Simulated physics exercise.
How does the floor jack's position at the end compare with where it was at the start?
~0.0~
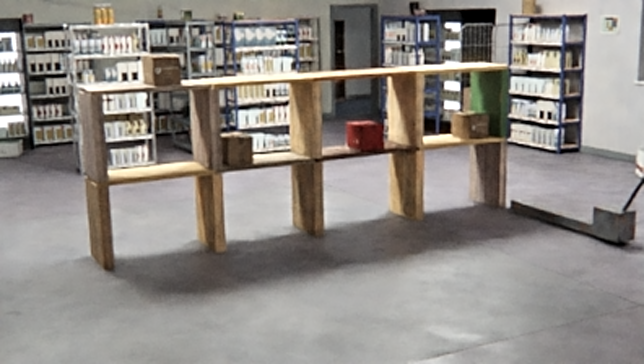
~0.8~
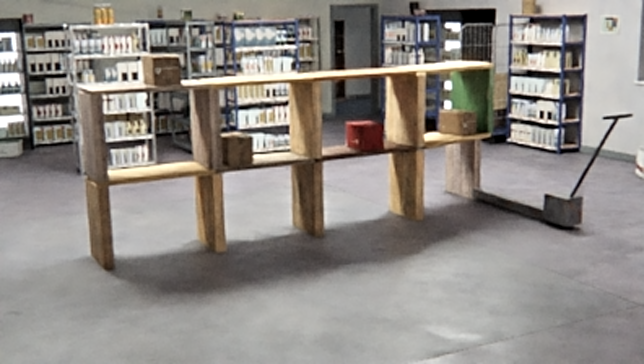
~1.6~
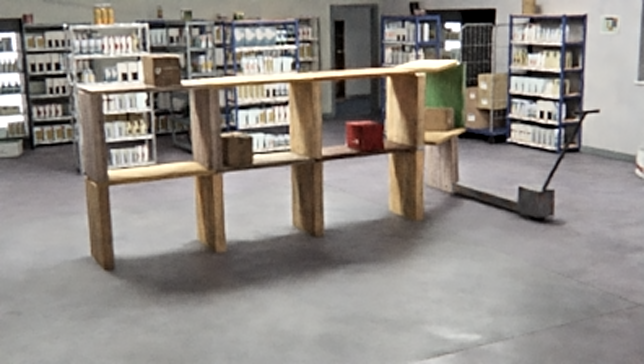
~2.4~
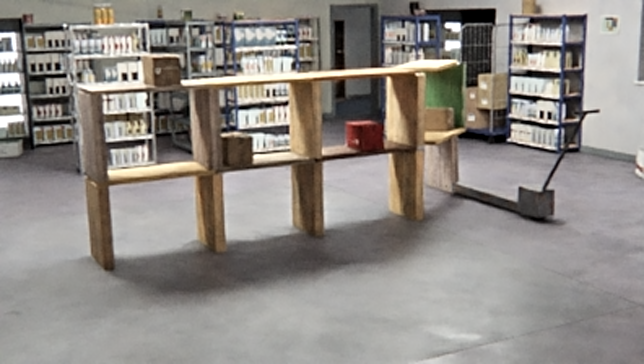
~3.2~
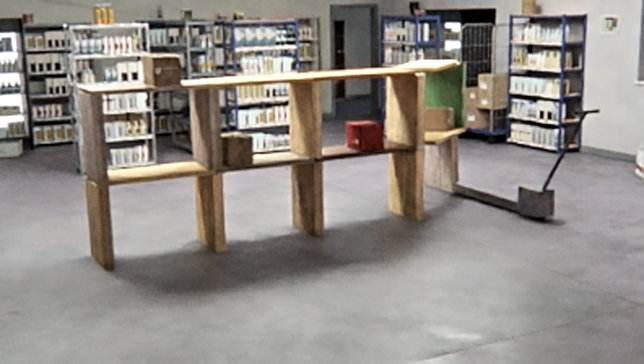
At the end the jack sits further left and a little further back on the floor than at the start.
